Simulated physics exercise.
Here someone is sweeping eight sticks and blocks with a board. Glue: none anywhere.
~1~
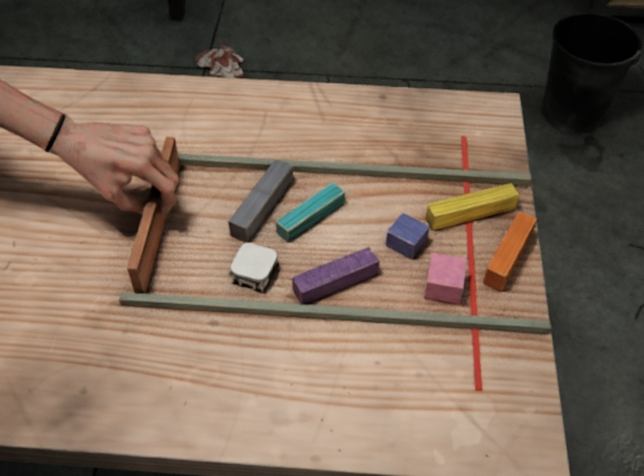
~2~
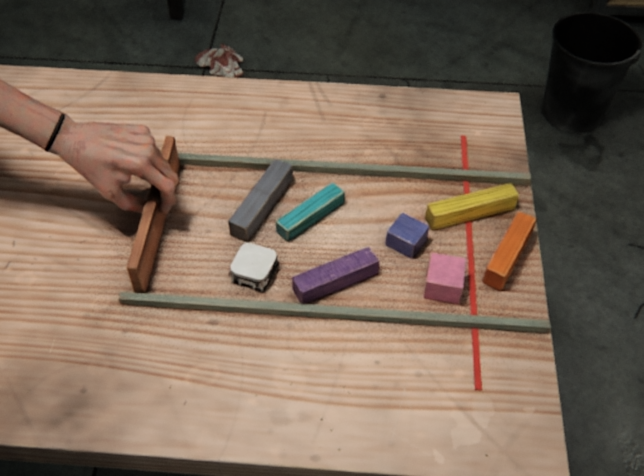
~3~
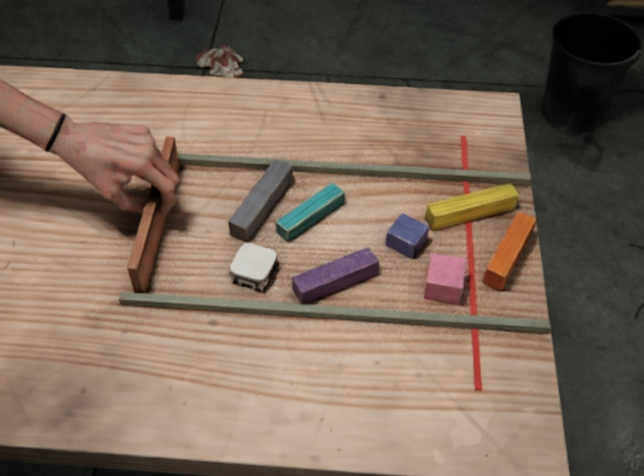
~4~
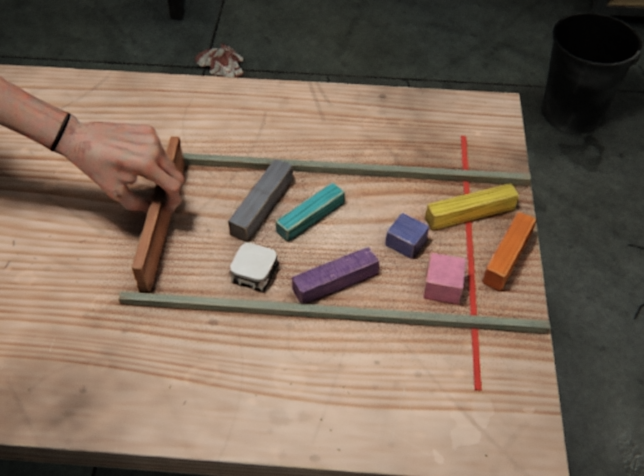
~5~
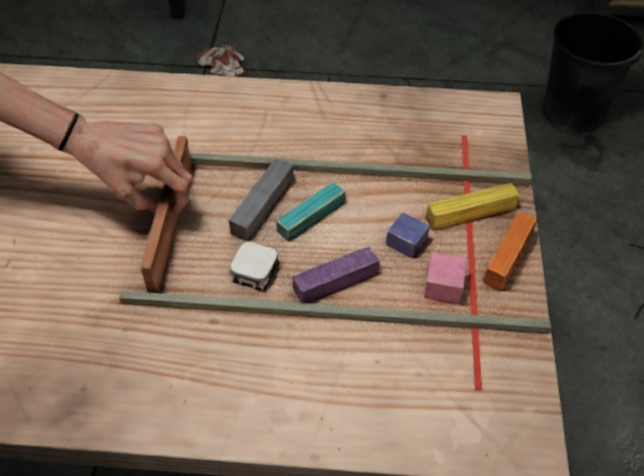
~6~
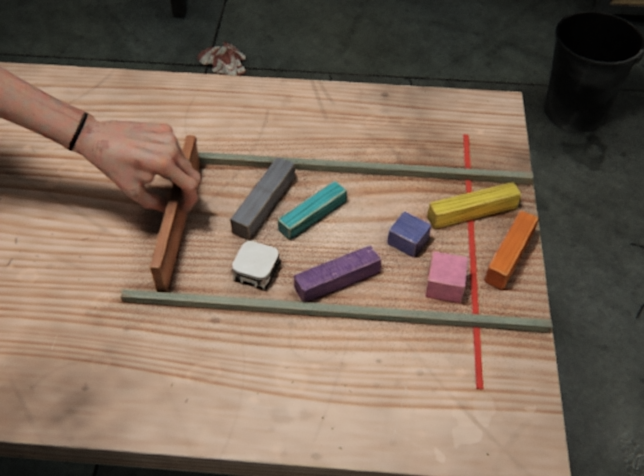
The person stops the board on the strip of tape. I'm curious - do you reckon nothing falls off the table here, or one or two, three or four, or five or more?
I'd say three or four fall off.
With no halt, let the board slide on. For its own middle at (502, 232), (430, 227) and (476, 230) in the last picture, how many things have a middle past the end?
Middles past end - pos 1: 5, pos 2: 0, pos 3: 3.
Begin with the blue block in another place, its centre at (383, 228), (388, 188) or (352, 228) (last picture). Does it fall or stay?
Going through them in order, it does not come off, then does not come off, then does not come off.
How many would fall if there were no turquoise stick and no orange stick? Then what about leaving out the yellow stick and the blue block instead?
Counts - first: 1; second: 2.
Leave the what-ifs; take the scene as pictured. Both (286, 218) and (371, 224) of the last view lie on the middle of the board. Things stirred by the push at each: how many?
Tally: 4; 6.
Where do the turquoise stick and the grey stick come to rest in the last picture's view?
Going in order: First (502, 222), then (482, 212).
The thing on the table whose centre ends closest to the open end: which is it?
That is the blue block.
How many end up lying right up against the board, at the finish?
2 in contact.
A little later, none off yet; orange stick at rest near (512, 249); yellow stick at rest near (474, 205); pink block at rest near (447, 277).
Next, none off yet; orange stick at rest near (512, 249); yellow stick at rest near (474, 205); pink block moving near (456, 277).
Later still, none off yet; orange stick shifted a little near (529, 247); yellow stick shifted a little near (513, 203); pink block shifted well along near (509, 292).
When it is over, the number that fall off is three or four; down, pink block, yellow stick and orange stick.
